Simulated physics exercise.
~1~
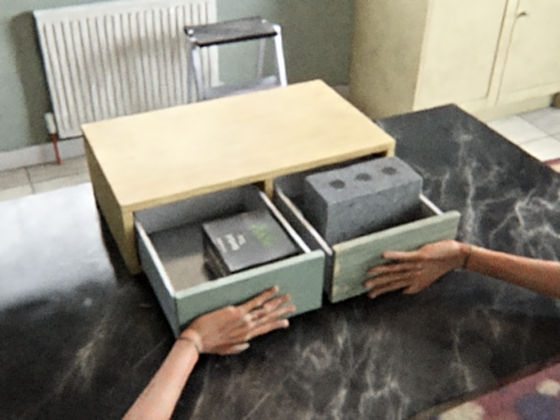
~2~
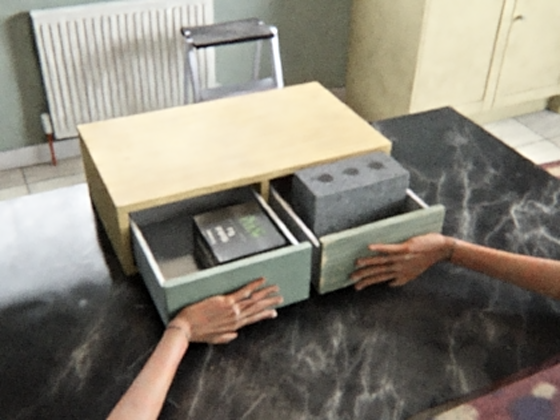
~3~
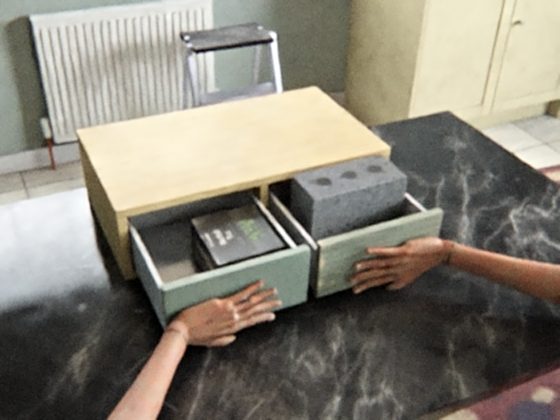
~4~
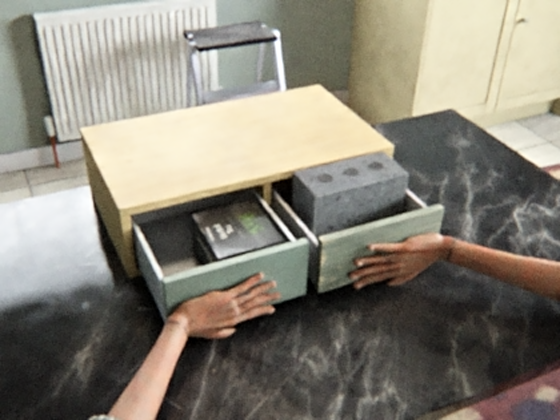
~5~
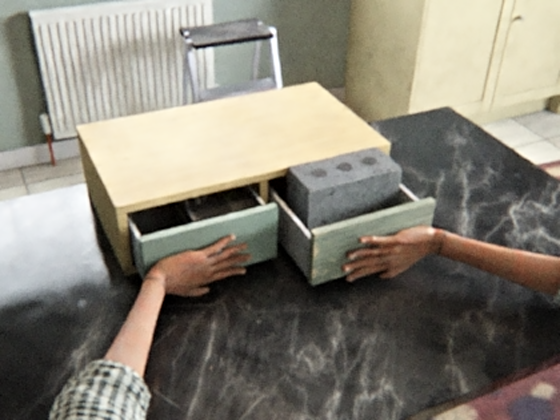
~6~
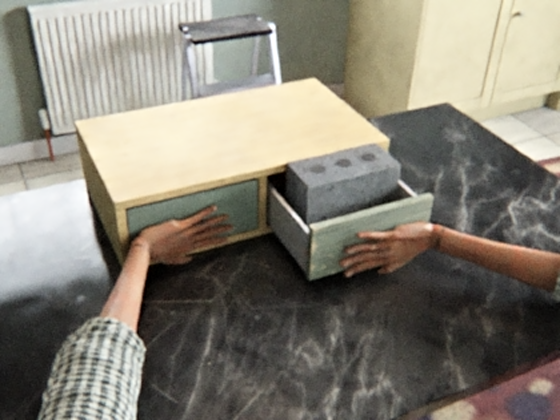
On a dark marbled tabletop in a room with a white radiator, a step stool and cream cupboards behind, a slightly swaying view looks down on a small pale wooden chest. Its two green-fronted drawers are pulled out, the left holding a flat black box and the right a grey brick standing tall above its sides. A hand rests on each drawer front, and both begin to push. The left drawer slides in, carrying the box out of sight, while the right one stops. Finally, the left drawer is shut and the right stays open, its brick still showing.
